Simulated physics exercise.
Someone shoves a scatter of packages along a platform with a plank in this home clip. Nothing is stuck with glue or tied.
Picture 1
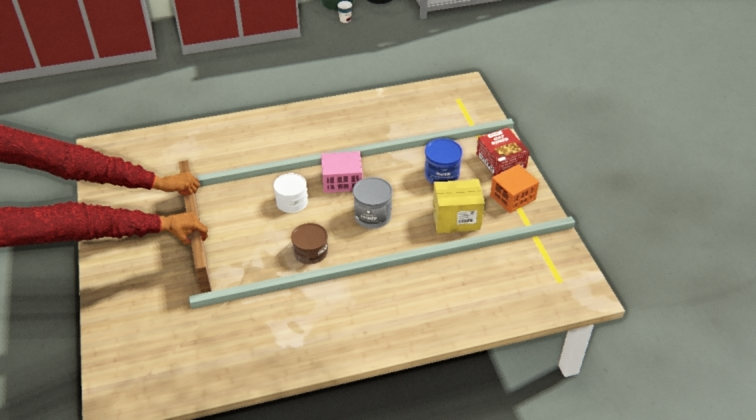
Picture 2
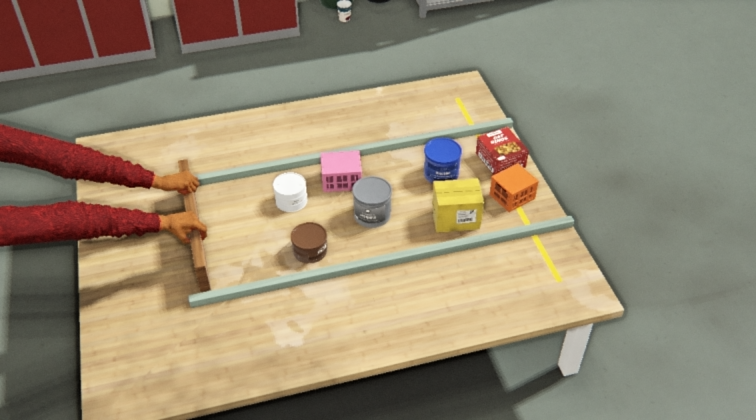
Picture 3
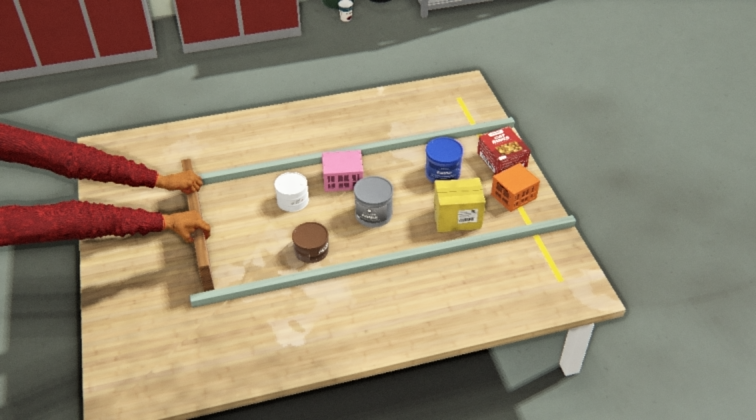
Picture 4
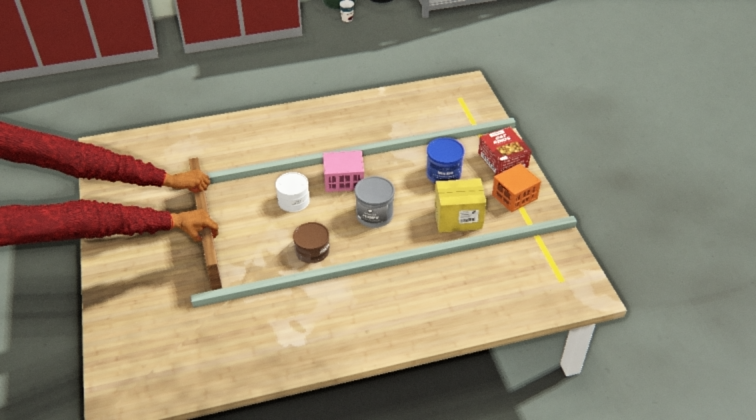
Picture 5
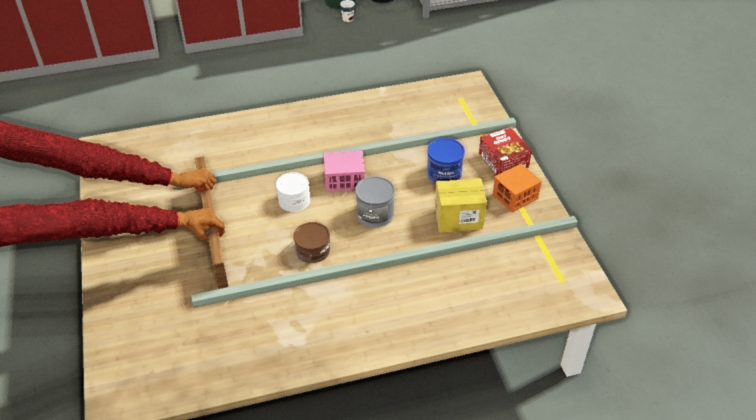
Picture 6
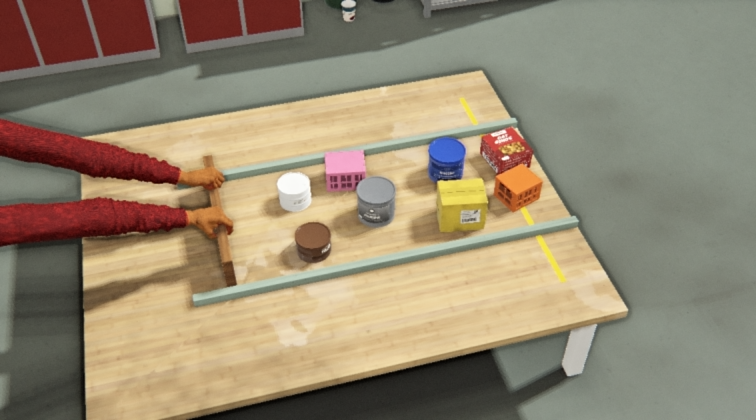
A wooden plank, held by two hands in red sleeves, slid a short way right along a table between two pale green rails, while the scattered tubs, crates and boxes ahead stayed practically still.
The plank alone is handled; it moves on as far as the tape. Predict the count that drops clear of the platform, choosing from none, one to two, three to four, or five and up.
Only three or four are pushed off.
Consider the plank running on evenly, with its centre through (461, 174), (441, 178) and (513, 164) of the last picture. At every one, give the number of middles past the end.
Respectively, 0, 0 and 4.
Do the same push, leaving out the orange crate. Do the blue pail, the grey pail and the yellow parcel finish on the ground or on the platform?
I'd say the blue pail heads down, the grey pail stays up there and the yellow parcel heads down.
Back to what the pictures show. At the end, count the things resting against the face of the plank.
That would be 4 of them.
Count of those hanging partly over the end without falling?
I count 0 overhanging.
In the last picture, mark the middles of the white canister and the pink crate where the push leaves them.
Result: One about (515, 157), other about (503, 135).
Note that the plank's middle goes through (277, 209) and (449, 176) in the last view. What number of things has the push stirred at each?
First position 0; second position 8.
Early on, none off yet; red box at rest near (506, 152); orange crate at rest near (518, 188); blue pail at rest near (446, 162).
A while later, none off yet; red box at rest near (506, 152); orange crate at rest near (518, 188); blue pail travelled a little near (465, 165).
Finally, the number that fall off is three or four; lost, yellow parcel, blue pail, orange crate and red box.
